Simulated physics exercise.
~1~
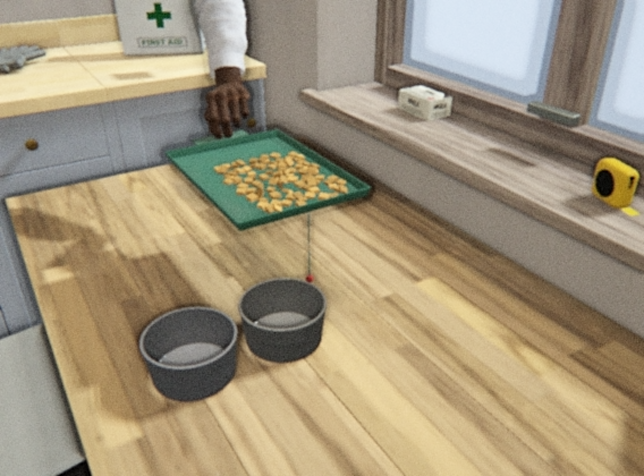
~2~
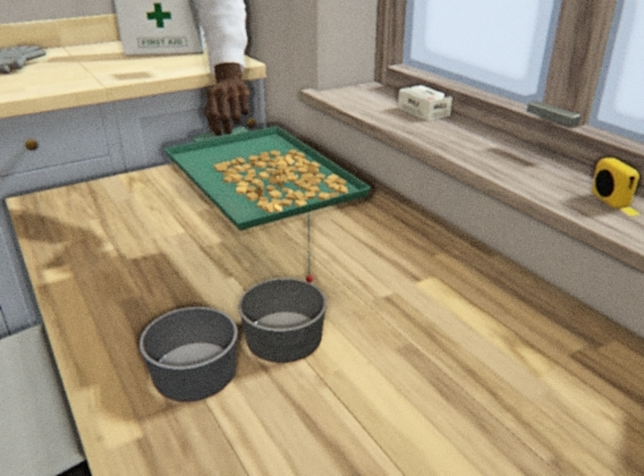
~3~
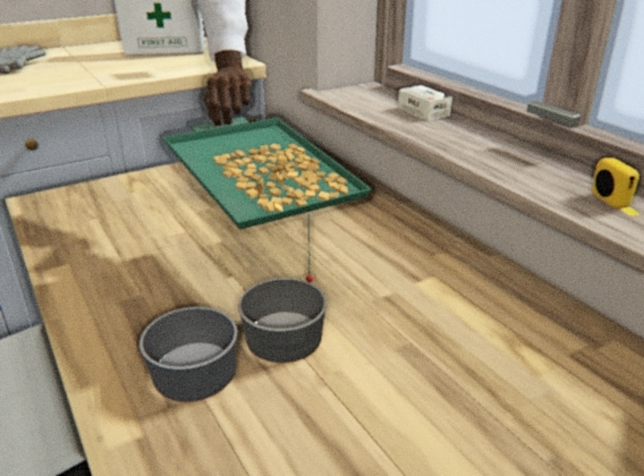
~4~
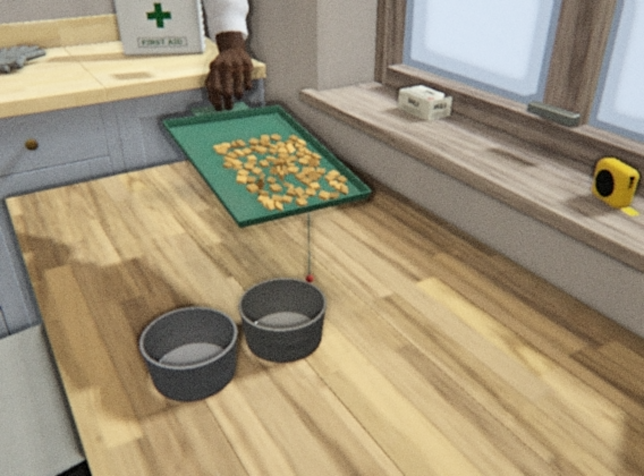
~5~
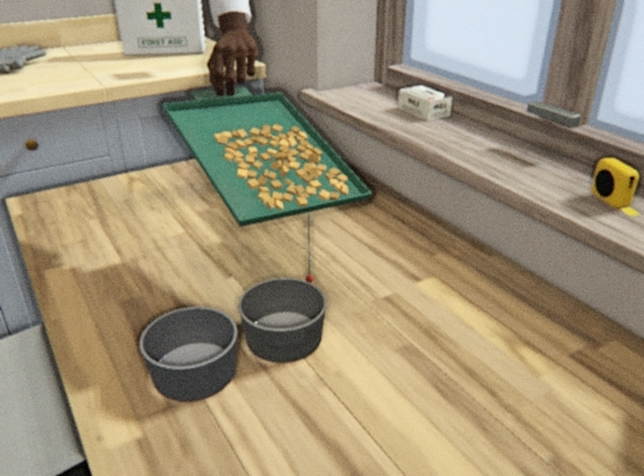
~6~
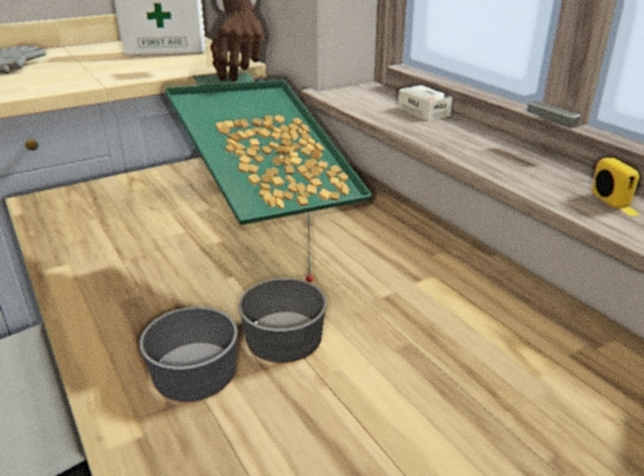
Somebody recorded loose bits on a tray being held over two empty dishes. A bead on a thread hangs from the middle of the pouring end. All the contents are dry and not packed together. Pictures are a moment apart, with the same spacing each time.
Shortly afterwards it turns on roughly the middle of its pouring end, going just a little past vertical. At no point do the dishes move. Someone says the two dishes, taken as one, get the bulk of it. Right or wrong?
Wrong, they get less than half.
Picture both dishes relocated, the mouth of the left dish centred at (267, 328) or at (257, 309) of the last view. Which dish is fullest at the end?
First try, the rightmost dish; second try, the rightmost dish.
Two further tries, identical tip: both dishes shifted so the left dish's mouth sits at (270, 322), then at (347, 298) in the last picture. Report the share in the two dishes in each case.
Close to 80 in a hundred, then close to 60 in a hundred.
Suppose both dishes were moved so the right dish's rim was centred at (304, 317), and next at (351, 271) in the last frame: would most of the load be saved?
Well, a minority share the first time and a majority share the next.
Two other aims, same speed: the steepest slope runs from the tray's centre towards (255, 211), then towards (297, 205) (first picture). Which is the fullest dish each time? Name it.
The first try goes to the one on the right and the second to the one on the right.
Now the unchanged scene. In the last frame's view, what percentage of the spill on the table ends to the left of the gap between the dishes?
Close to 0 in a hundred.
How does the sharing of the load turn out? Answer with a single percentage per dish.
Out of every hundred, close to 0 go left and close to 10 go right.
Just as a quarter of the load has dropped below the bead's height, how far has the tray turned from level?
About 90 degrees.
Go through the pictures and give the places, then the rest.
The first frame shows corners of the pouring end near (239, 222) and (367, 187), level; middle of the load near (280, 181), cereal squares; left dish near (208, 378); right dish near (304, 340); bead on its thread near (309, 279).
The second frame shows corners of the pouring end near (239, 221) and (367, 187), level; middle of the load near (280, 180).
The third frame shows corners of the pouring end near (240, 221) and (368, 188), tipped barely, lowest at the right corner; middle of the load near (280, 176).
The fourth frame shows corners of the pouring end near (240, 219) and (368, 190), tipped a little, lowest at the right corner; middle of the load near (280, 171).
The fifth frame shows corners of the pouring end near (241, 219) and (369, 192), tipped clearly, lowest at the right corner; middle of the load near (281, 165).
The sixth frame shows corners of the pouring end near (242, 218) and (369, 194), tipped clearly, lowest at the right corner; middle of the load near (282, 160), only a few on the move; left dish near (208, 378); right dish near (304, 340).
Shortly afterwards, tray tipped steeply; the bulk on the tray; only a few outside both; a little in the air.
Next, tray tipped past a quarter turn; a little on the tray; near half outside both; near a third in the air.
Some moments later, tray tipped past a quarter turn; a little in the right dish; all but a few outside both.
In the end, tray tipped past a quarter turn; none at all in the left dish; a little in the right dish; all but a few outside both.
